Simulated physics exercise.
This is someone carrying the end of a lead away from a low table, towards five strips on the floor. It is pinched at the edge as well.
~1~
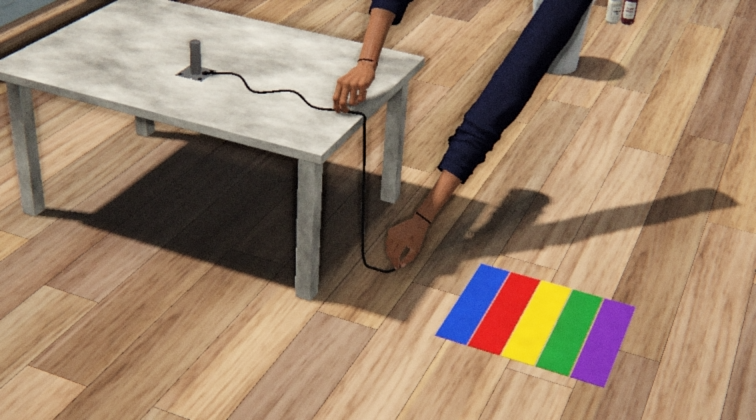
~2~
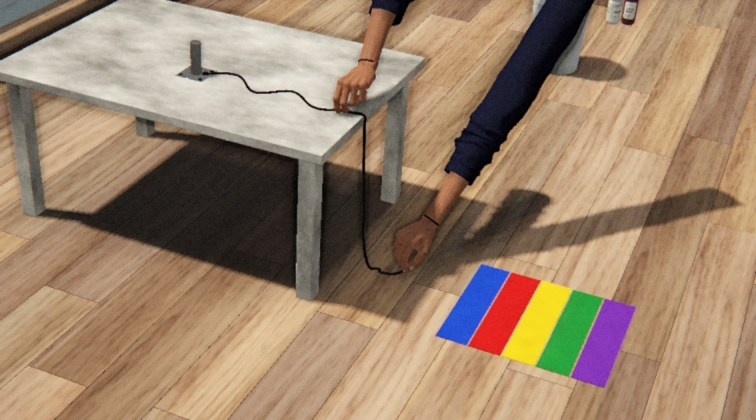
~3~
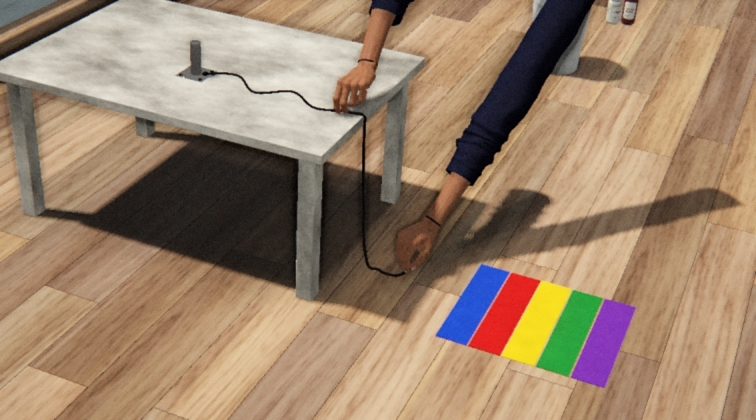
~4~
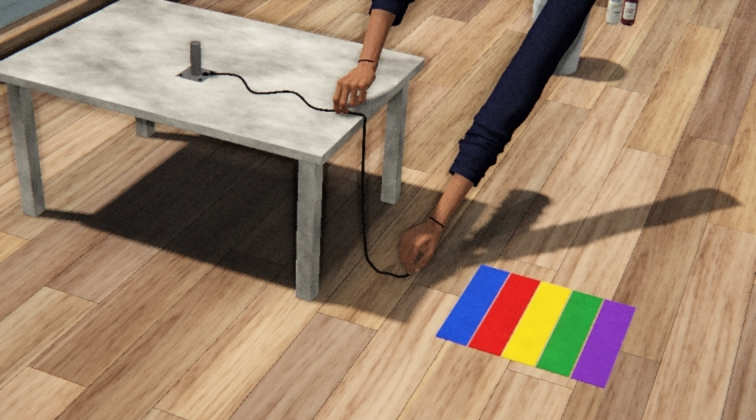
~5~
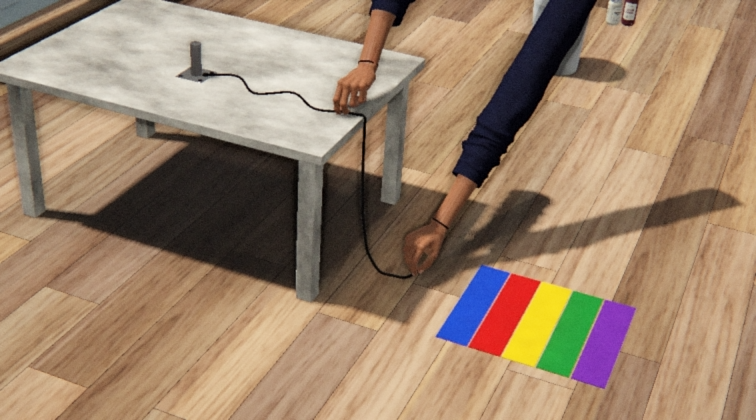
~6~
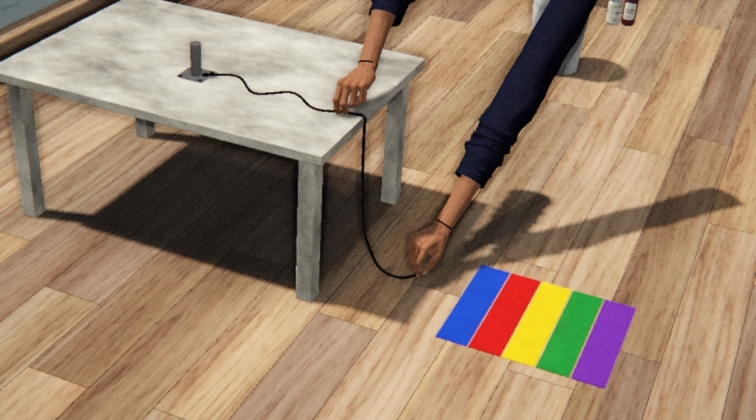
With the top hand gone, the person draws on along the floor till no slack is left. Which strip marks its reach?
It halts on the yellow strip.
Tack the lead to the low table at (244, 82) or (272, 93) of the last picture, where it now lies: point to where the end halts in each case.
Near (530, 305) and (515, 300).
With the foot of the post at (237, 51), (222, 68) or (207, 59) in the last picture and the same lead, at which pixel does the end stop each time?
In that order: (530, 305), (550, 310) and (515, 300).
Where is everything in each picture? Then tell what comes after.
In the first frame, end (400, 265); blue (459, 326); red (492, 336); yellow (525, 346); green (559, 356); purple (593, 367).
In the second frame, end (408, 268); lead through (236, 75) (273, 92) (322, 109) (364, 138) (364, 200) (365, 255).
In the third frame, end (410, 268).
In the fourth frame, end (413, 270); lead through (236, 76) (273, 93) (322, 110) (364, 139) (363, 201) (366, 256).
In the fifth frame, end (417, 272).
In the sixth frame, end (421, 273); lead through (236, 76) (273, 93) (322, 110) (364, 139) (363, 201) (373, 256).
Soon after, end near (481, 290); over blue.
After that, end near (517, 300); over red.
At the stop, end near (537, 306); over yellow. Over yellow.
